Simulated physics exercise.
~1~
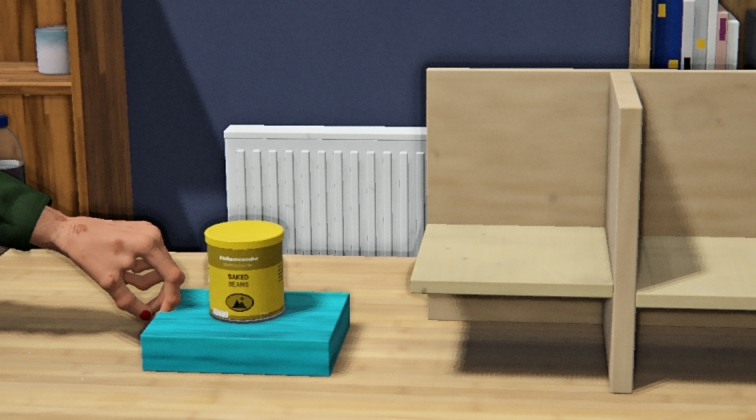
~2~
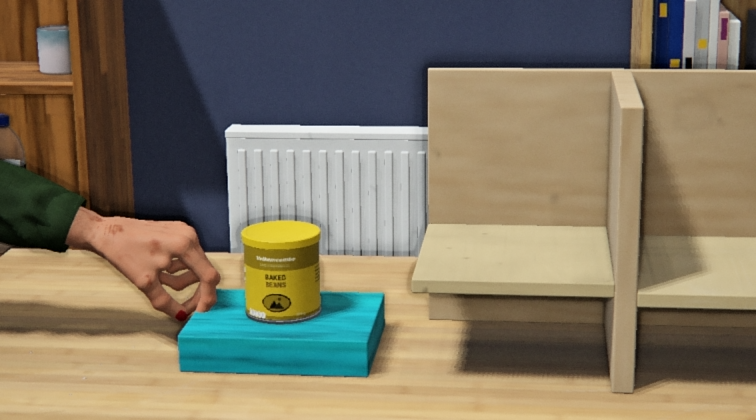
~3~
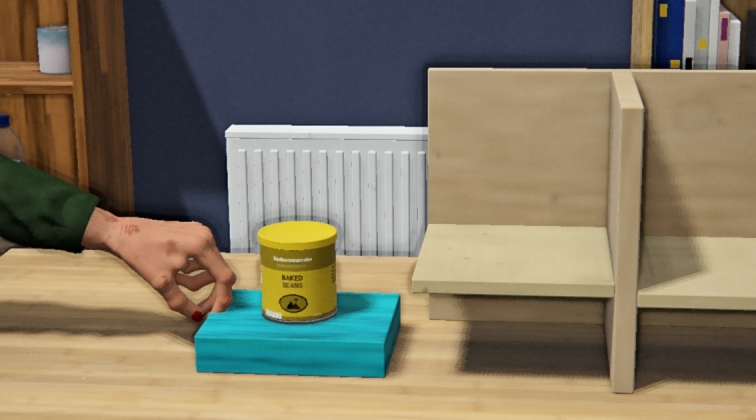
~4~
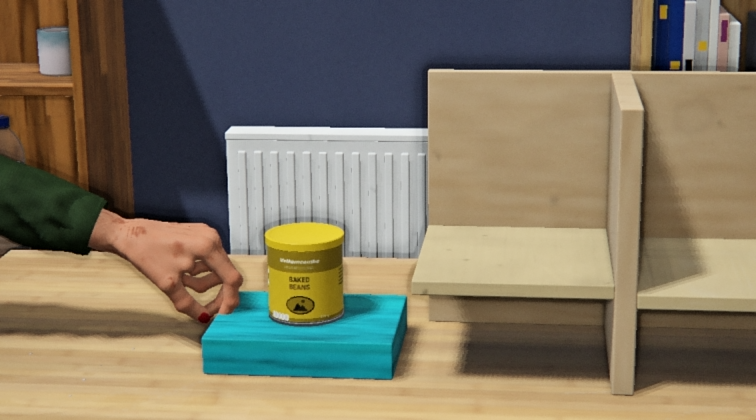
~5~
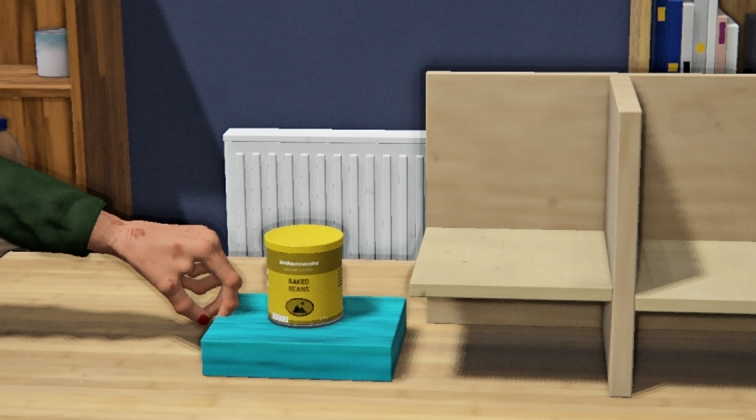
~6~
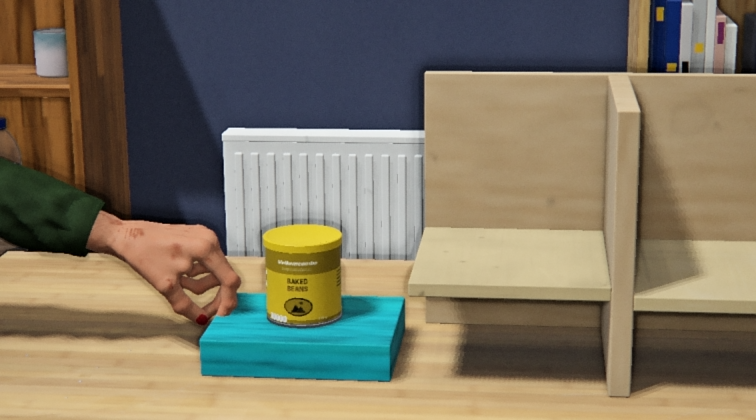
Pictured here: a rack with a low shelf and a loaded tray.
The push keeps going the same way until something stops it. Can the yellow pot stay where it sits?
Outcome - yellow pot swept off.
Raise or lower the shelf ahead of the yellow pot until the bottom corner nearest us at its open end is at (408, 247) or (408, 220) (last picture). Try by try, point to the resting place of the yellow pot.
Roughly (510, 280) and (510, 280).
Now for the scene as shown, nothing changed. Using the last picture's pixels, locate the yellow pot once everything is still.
It comes to rest at about (333, 317) in the last picture.
Then, 1.60 s later than the last frame, yellow pot pushed back on its carrier near (378, 277).
Then, 1.92 s later than the last frame, yellow pot tilted by 40° near (379, 287).
Then, 2.06 s later than the last frame, yellow pot tilted by 64° near (357, 304).
When it is over, the yellow pot is knocked back, near (334, 317).
